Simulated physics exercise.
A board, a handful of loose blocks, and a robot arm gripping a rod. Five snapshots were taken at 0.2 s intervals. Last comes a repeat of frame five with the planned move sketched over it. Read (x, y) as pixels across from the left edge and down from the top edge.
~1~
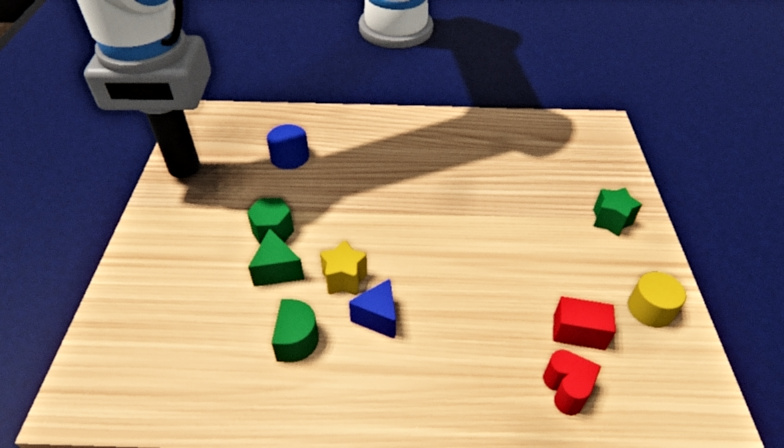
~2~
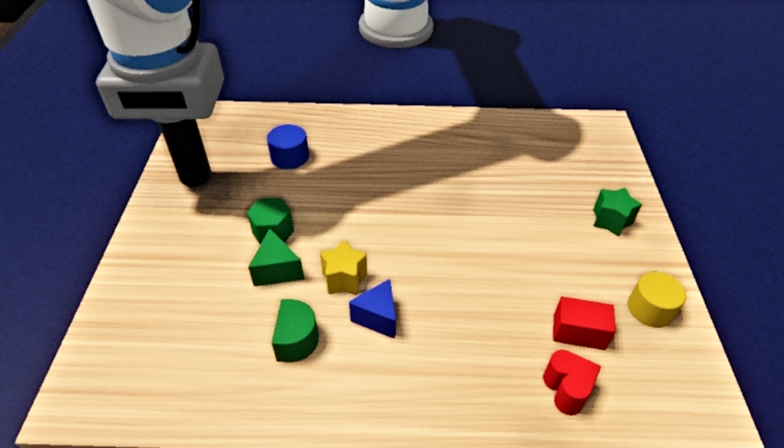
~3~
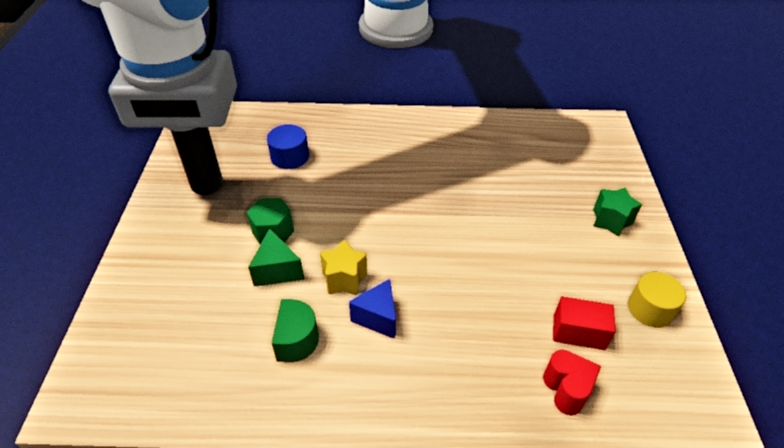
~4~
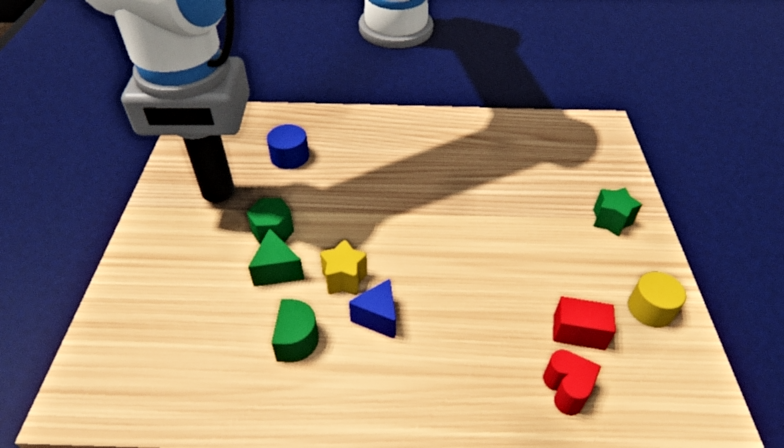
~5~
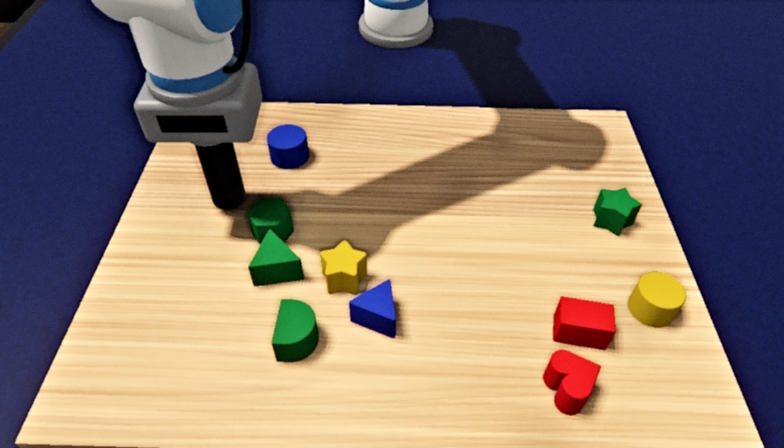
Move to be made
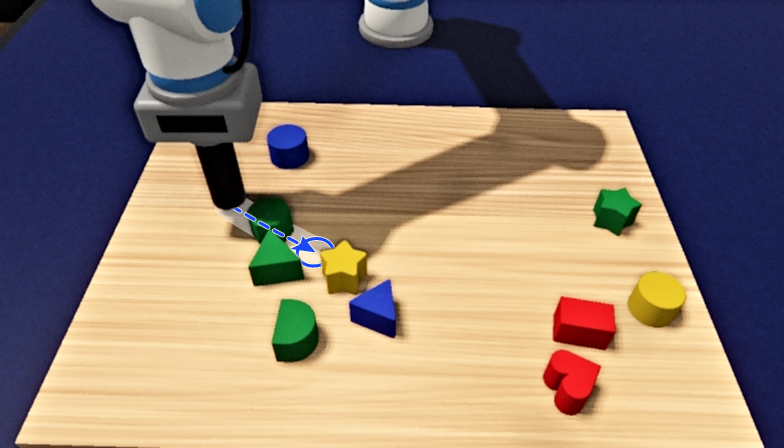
Robot arm moving a black rod slightly right and down across a wooden board, beside scattered coloured blocks that stay still.
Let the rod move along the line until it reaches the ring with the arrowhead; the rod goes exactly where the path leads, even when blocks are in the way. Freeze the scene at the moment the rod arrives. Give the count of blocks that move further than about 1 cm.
Number moved: 3+.
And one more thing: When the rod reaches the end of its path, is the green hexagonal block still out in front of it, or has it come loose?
The rod will still be pushing it.
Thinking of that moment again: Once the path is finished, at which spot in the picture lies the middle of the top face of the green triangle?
Its top centre is at about (279, 271).
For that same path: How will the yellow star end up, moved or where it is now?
Its place changes.
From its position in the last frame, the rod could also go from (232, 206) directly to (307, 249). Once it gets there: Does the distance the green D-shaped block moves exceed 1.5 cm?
Final answer: No.
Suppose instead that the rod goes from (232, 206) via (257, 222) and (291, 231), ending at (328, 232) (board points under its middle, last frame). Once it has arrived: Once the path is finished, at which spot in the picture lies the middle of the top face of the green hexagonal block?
At (331, 239).
Path on the board, straight from (232, 206) to (315, 252).
What follows on the original path. One third of the way, rod (256, 214); green hexagonal block (280, 217); green triangle (274, 255).
Two thirds of the way, rod (285, 229); green hexagonal block (309, 234); green triangle (279, 268), turned 55° clockwise.
At the end, rod (314, 244); green hexagonal block (338, 253), turned 25° clockwise; green triangle (279, 271), turned 75° clockwise; yellow star (367, 274), turned 10° anticlockwise; blue triangle (382, 303), turned 15° clockwise.
